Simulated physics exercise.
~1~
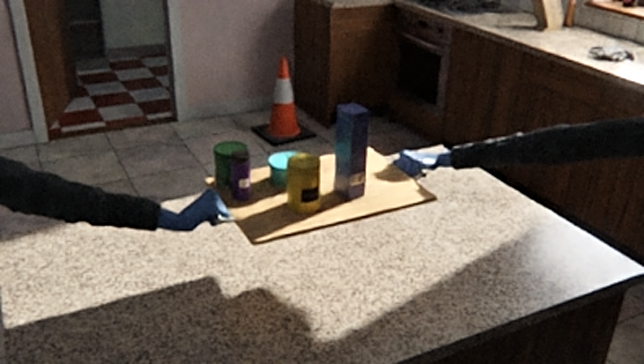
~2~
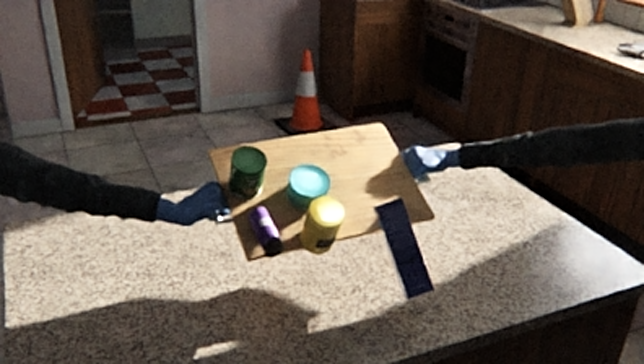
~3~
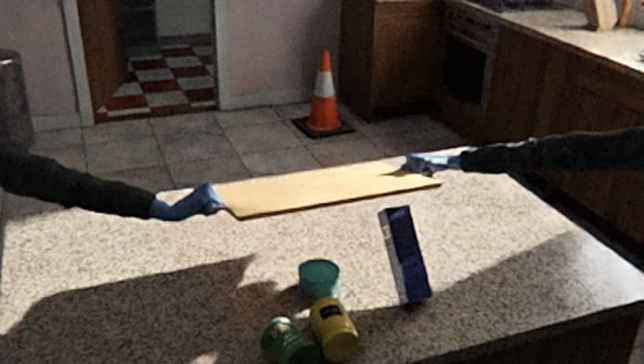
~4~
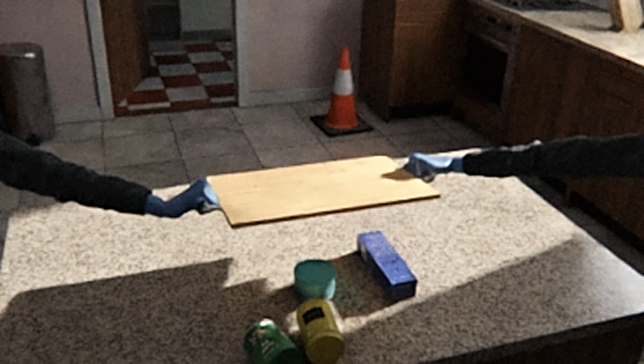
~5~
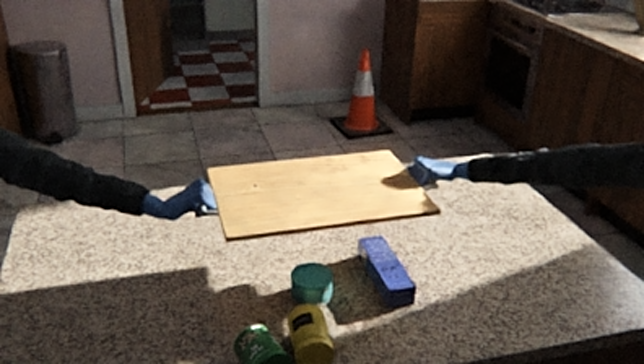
Two gloved hands tipping a wooden board towards the viewer, spilling tins, tubs and a blue carton onto the speckled counter.
